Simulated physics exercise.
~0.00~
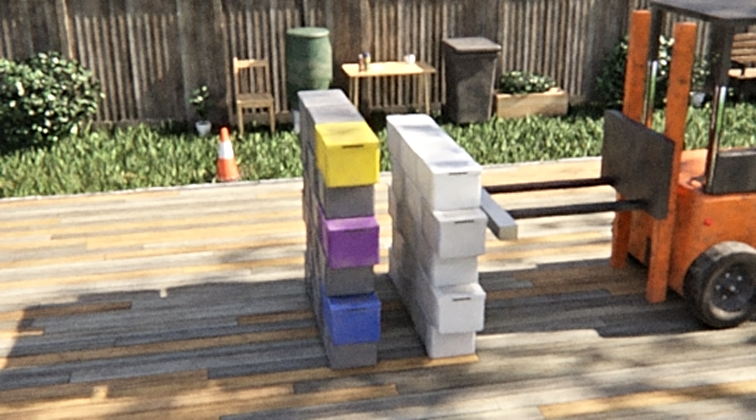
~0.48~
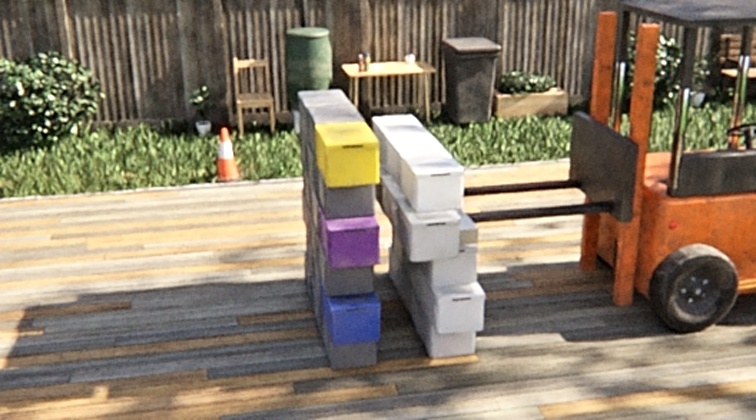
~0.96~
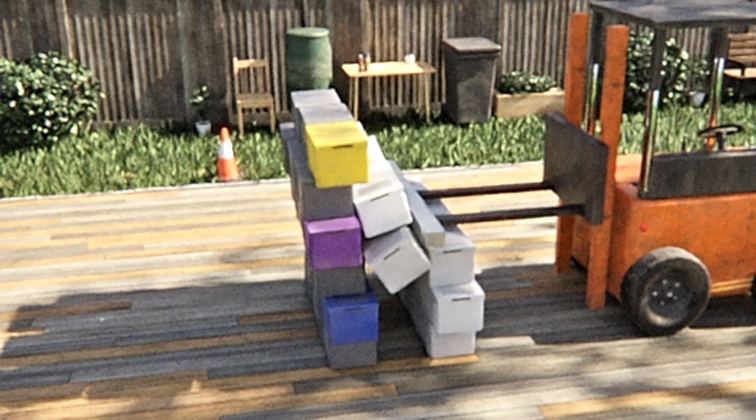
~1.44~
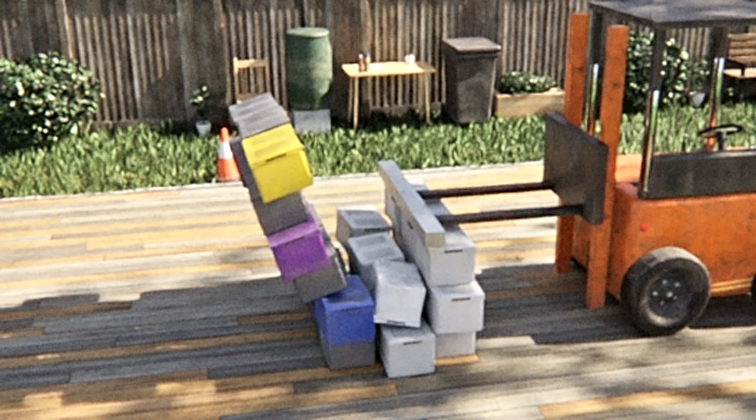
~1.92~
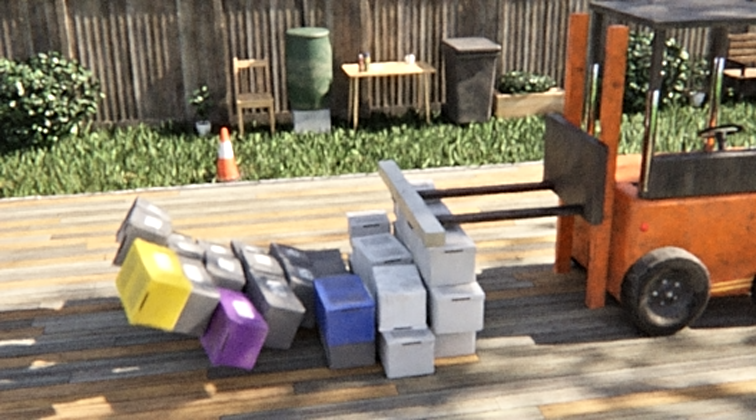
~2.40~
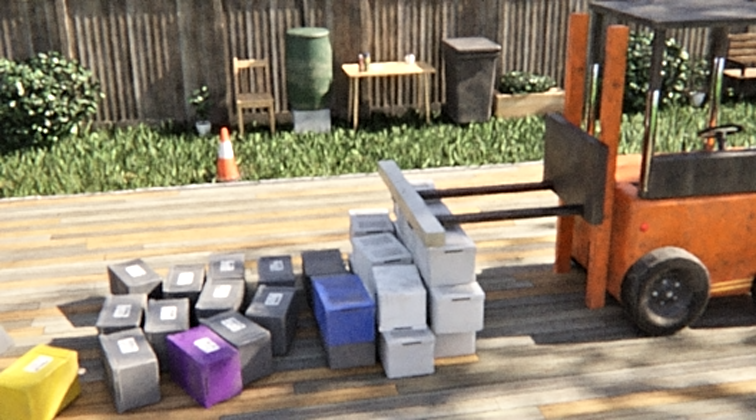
We see a forklift move left and push a beam into a pale wall of totes, whose upper part collapses against the gray wall beside it; that wall topples left, leaving the yellow and purple totes tipped over among scattered gray ones while the blue tote stays upright.
